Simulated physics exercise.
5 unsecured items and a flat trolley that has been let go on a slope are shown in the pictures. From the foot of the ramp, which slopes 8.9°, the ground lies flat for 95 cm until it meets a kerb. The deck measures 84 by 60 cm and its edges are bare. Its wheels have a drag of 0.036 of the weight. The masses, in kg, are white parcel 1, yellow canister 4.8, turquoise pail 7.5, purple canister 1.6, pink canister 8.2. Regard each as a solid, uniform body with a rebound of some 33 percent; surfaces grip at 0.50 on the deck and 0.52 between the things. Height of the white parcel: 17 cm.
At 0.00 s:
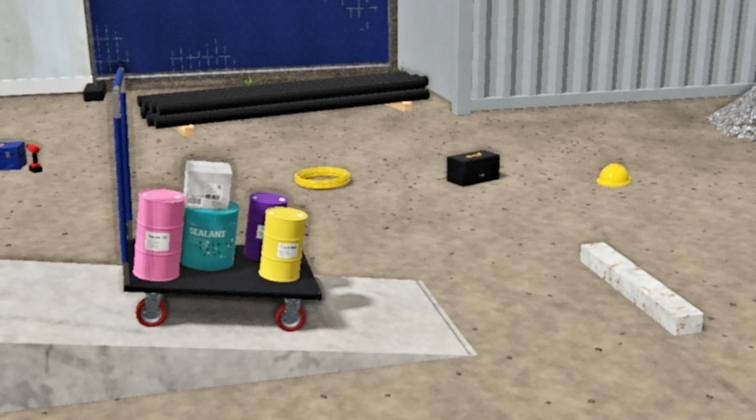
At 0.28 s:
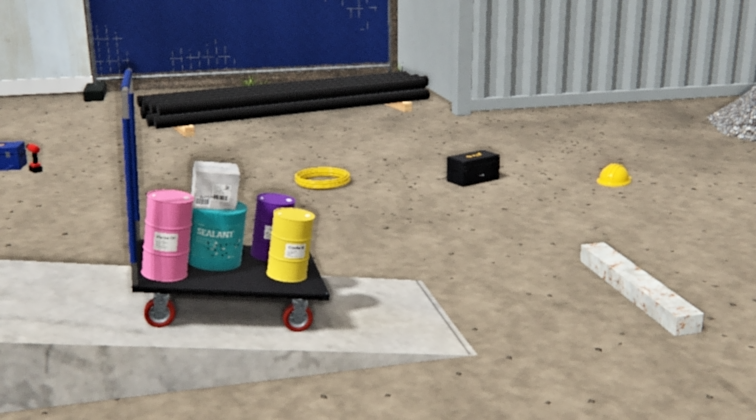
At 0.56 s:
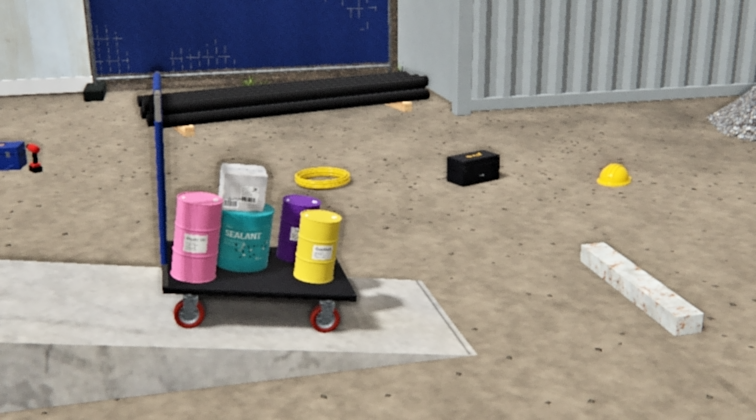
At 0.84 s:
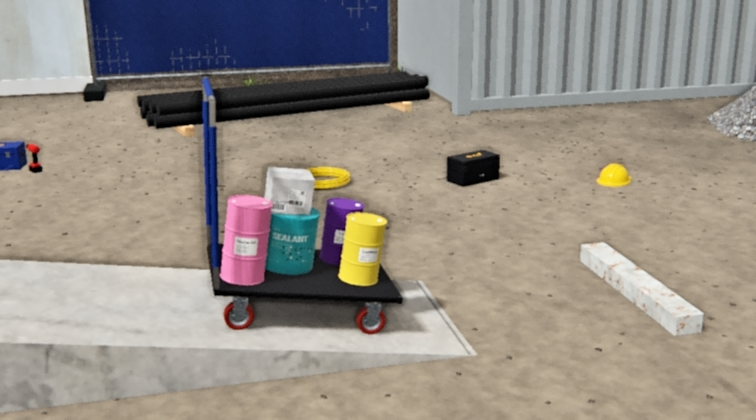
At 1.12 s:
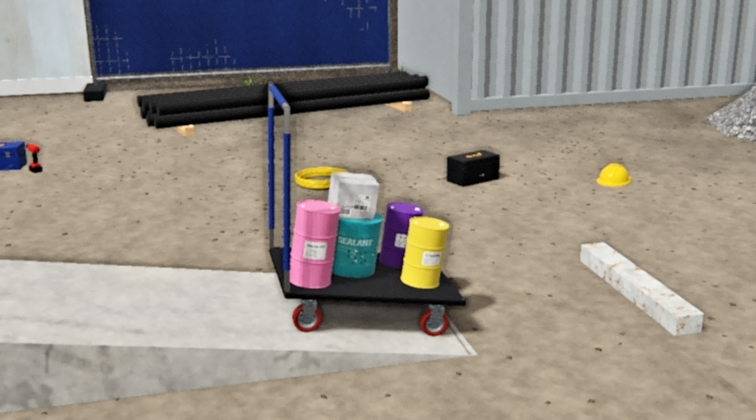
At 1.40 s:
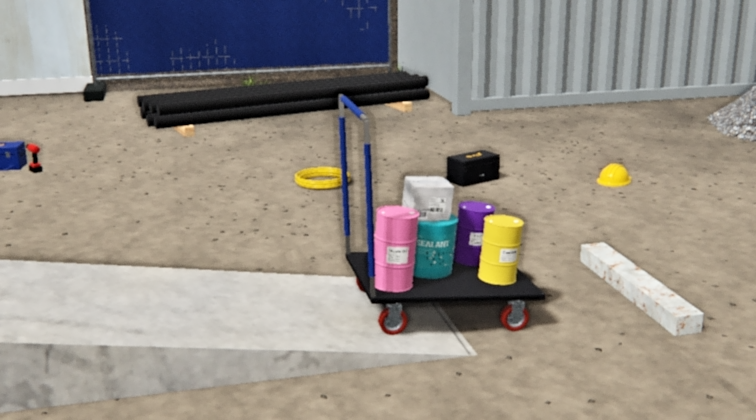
Flat trolley carrying coloured canisters, a turquoise pail and a white parcel rolling rightward down a concrete ramp onto sandy ground.
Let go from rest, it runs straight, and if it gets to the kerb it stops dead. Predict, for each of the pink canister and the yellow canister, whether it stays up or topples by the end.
The pink canister stays up; the yellow canister topples.
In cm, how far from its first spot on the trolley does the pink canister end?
Start to finish, roughly 18 cm.
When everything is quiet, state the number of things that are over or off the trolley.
In all, 2.
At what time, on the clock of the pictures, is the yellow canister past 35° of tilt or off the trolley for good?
Near 2.0 s on the clock.
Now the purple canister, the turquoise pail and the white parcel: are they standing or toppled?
Well, the purple canister tumbles down, the turquoise pail holds steady, and the white parcel holds steady.
After 1.90 s, trolley at the kerb; pink canister slid 8 cm near (538, 245); yellow canister slid 8 cm near (635, 237); white parcel slid 9 cm.
After 2.00 s, trolley at the kerb; yellow canister tipped 7° from how it sat near (648, 236); pink canister slid 16 cm near (552, 244); white parcel slid 18 cm.
After 2.60 s, trolley at the kerb; yellow canister and purple canister now off the trolley; pink canister slid 18 cm near (557, 243); white parcel slid 22 cm.
By the end (3.2 s), off the trolley and tipped over, yellow canister and purple canister; not toppled but over 10 cm from the start, white parcel, turquoise pail and pink canister. Seen from the same camera at the end, pink canister near (557, 243), yellow canister near (684, 279).
